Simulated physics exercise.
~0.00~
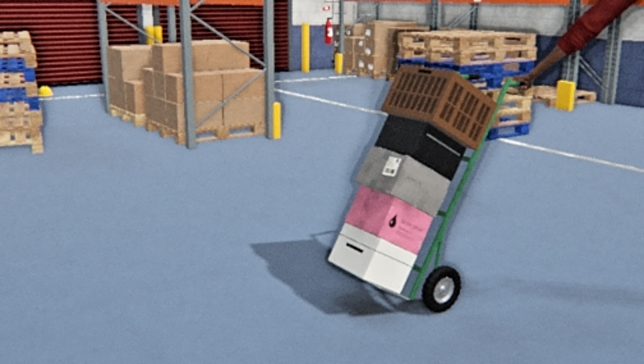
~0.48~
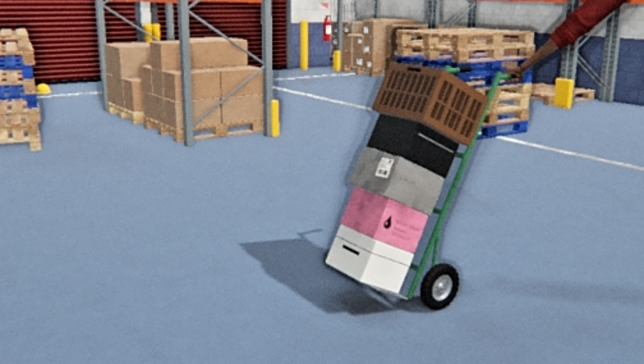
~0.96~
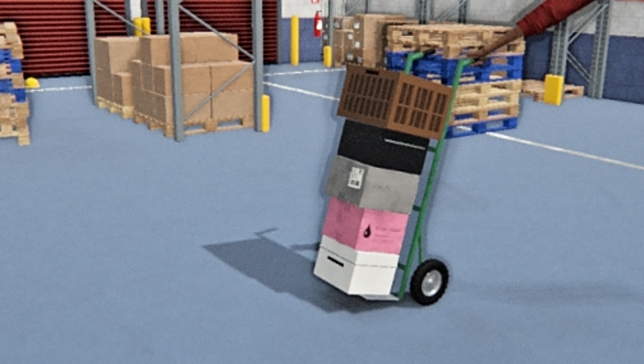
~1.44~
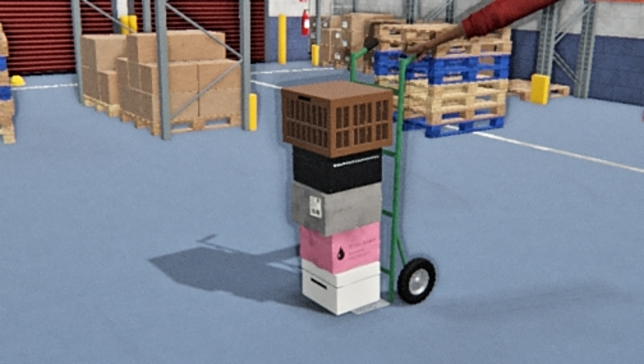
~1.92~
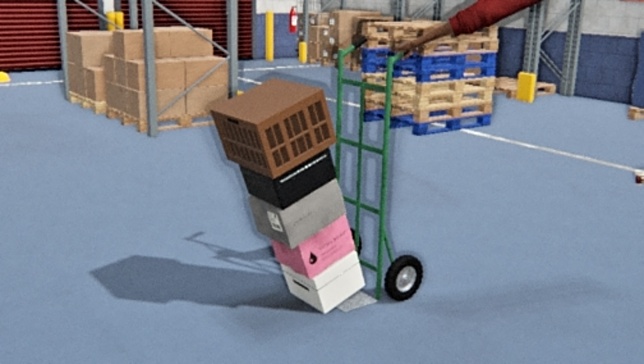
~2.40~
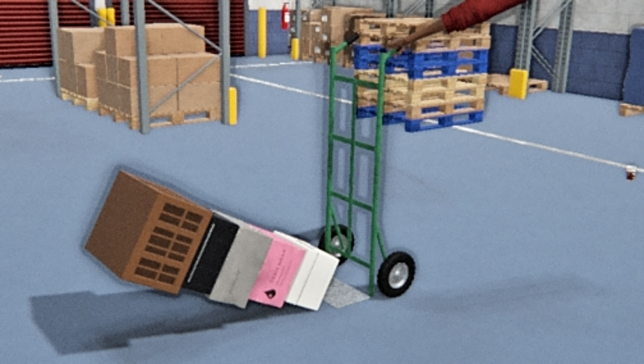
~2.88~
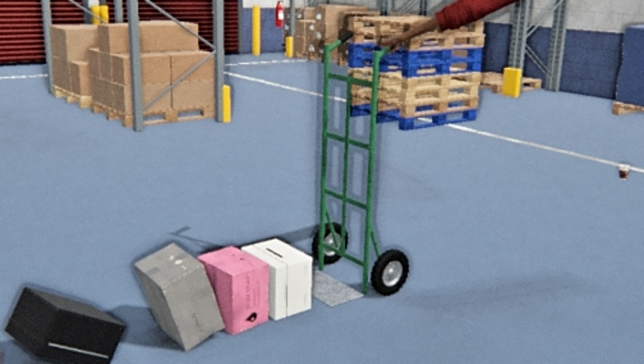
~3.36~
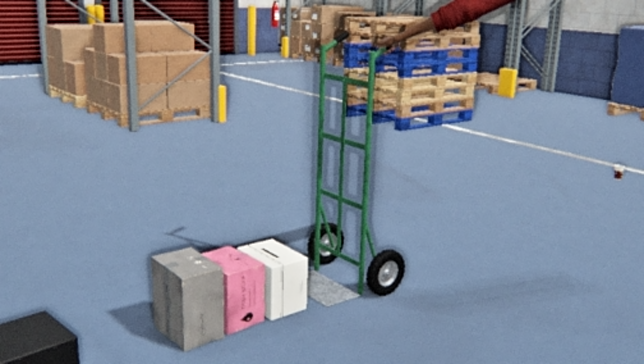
A green two-wheeled hand truck, tilted back by an arm in a red sleeve, stands on the blue floor of a warehouse, seen from slightly above. It carries a white box at the bottom, then pink, grey and black ones, with a brown crate on top, while pallets and cartons stand behind. The arm swings the truck upright, and the stack leans left and topples over. The brown crate slides out of view and the black box tumbles to the lower left. The grey, pink and white boxes end tipped over in a row beside the upright truck.
